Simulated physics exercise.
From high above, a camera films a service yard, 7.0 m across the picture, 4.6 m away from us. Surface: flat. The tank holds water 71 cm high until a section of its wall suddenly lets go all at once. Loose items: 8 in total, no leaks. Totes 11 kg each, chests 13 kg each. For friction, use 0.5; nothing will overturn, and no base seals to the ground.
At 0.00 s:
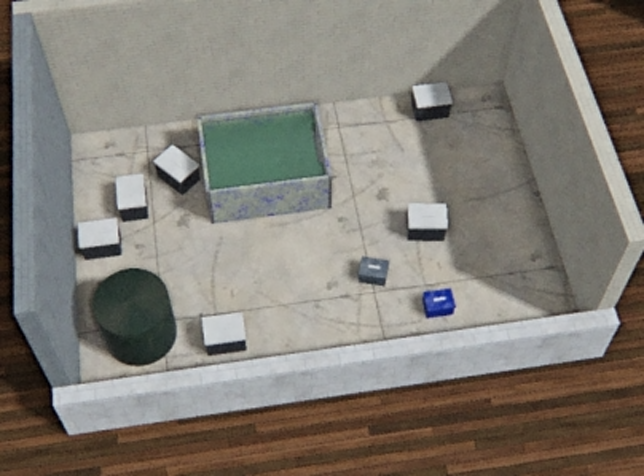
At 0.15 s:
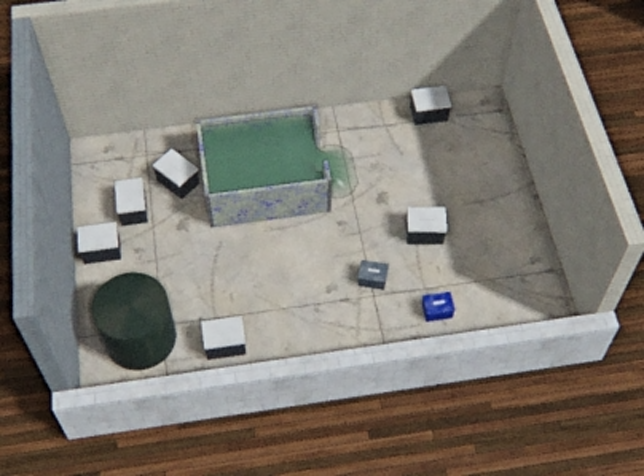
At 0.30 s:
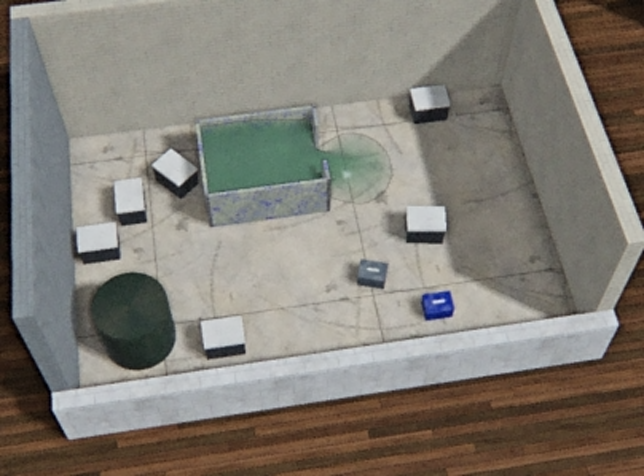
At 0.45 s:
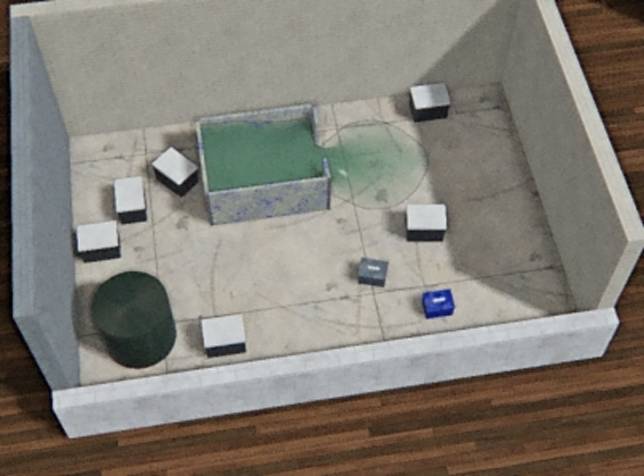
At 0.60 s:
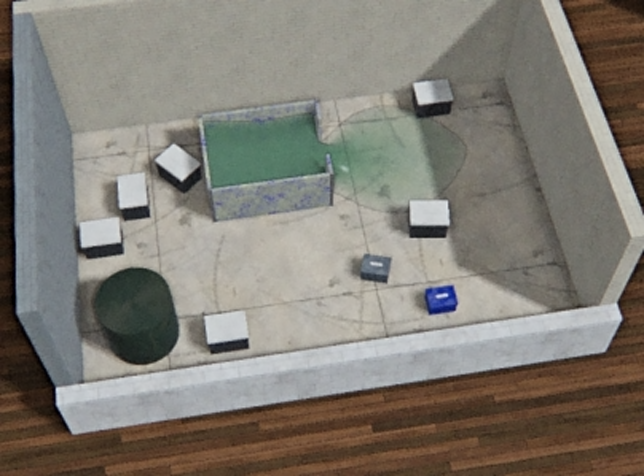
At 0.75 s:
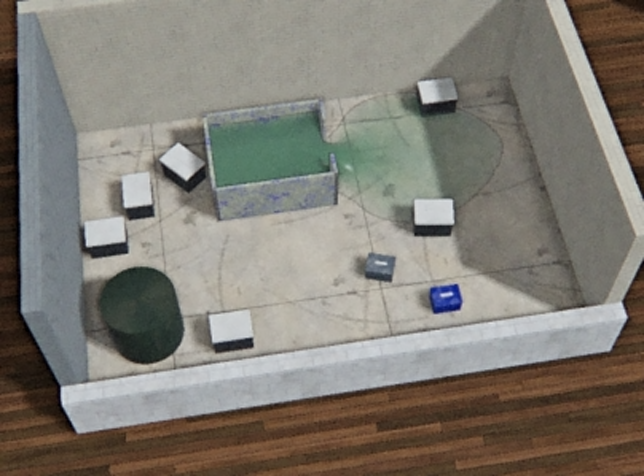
Green water spreads from a gap in the right side of a raised, stone-patterned tank in a walled yard, seen from high above with dark wooden boards around it. White-topped boxes stand about the pale floor, with a dark green cylinder at lower left and small grey and blue boxes at lower right. The thin sheet fans rightward while every object stays put and the camera sways slightly.
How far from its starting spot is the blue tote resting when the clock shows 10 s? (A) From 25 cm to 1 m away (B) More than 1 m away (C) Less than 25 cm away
More than 1 m away.
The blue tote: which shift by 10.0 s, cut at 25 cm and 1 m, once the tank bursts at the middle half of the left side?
The answer: The blue tote stays more or less still.
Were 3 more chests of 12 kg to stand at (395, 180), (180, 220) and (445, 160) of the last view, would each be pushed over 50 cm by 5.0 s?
First beyond, then within, then beyond.
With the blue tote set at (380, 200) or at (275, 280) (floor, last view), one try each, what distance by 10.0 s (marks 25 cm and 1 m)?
Try one, it covers a moderate distance; try two, it keeps its spot.
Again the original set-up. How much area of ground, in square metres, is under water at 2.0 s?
About 13 m2 is covered.
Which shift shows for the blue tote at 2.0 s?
Roughly 0 cm by then.
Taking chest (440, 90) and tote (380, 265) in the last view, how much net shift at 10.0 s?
In turn: 350 cm, 5 cm.
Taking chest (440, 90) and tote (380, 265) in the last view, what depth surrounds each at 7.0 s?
First roughly 8 cm, second roughly 4 cm.
After 2.0 s the blue tote is near (447, 295), 0.0 m from its start, aground; 1 afloat.
After 4.5 s the blue tote is near (446, 296), 0.0 m from its start, aground; 1 afloat.
After 7.0 s the blue tote is near (376, 295), 1.0 m from its start, aground; 2 afloat.
After 10.0 s the blue tote is near (341, 304), 1.5 m from its start, aground; 1 afloat.
